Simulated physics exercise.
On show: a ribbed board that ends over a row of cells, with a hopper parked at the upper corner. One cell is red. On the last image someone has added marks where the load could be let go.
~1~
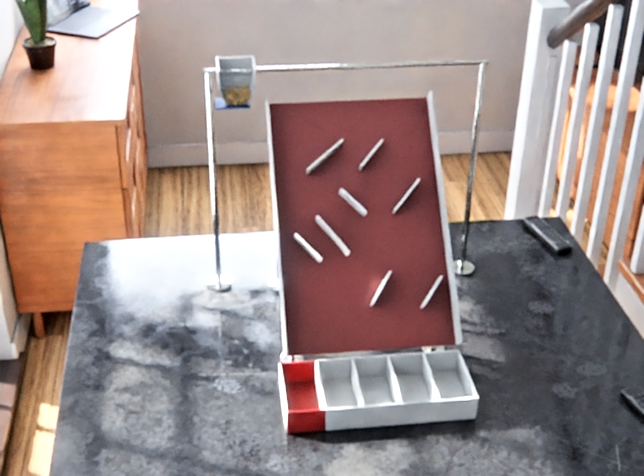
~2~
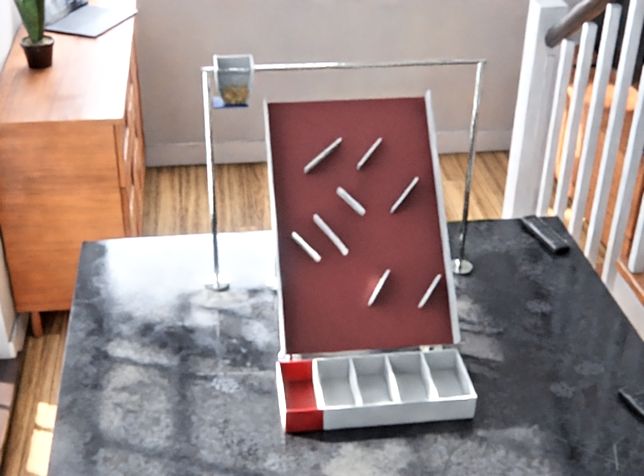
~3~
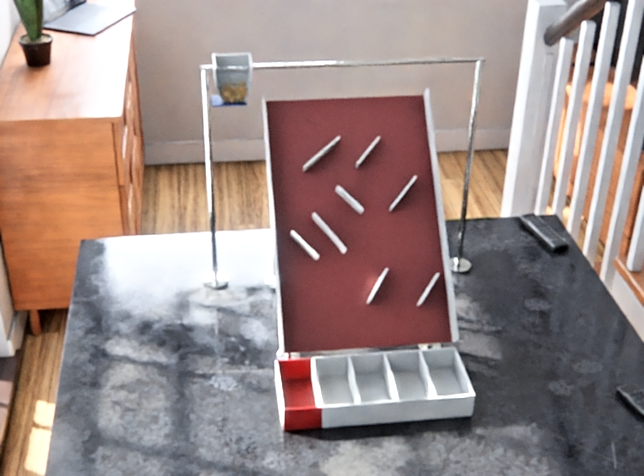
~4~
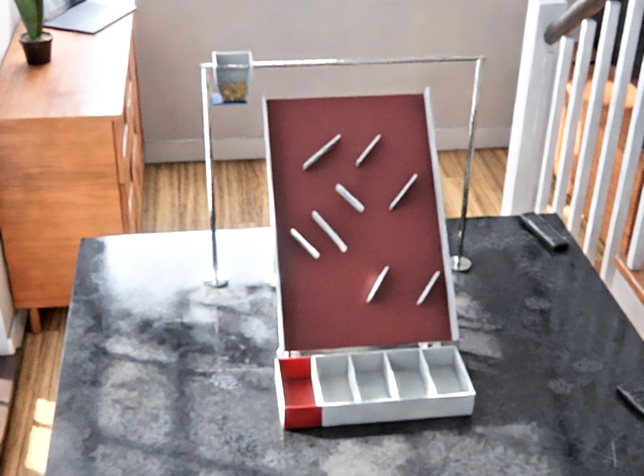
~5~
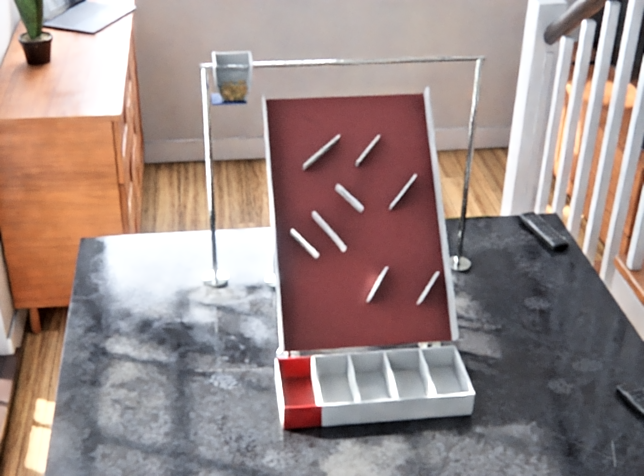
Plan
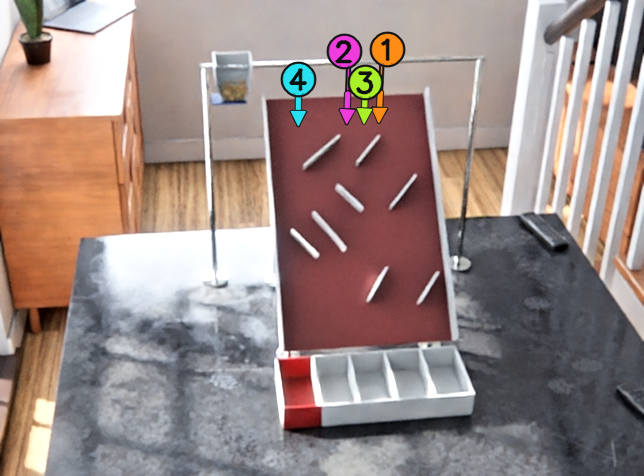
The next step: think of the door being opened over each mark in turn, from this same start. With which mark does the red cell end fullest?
Best: 4.
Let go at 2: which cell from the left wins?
It is the fourth one.
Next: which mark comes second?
2.
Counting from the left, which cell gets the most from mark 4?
The first.
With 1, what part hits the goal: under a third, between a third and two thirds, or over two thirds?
Under a third.
On the marked copy, mark 1 meets the board at (379, 117); mark 2 meets the board at (346, 118); mark 3 meets the board at (364, 118); mark 4 meets the board at (298, 120).
For mark 1, none in the red cell, nearly all in other cells, a stray few outside the box.
For mark 2, a small part in the red cell, most in other cells.
For mark 3, a stray few in the red cell, nearly all in other cells.
For mark 4, about two thirds in the red cell, about a third in other cells.
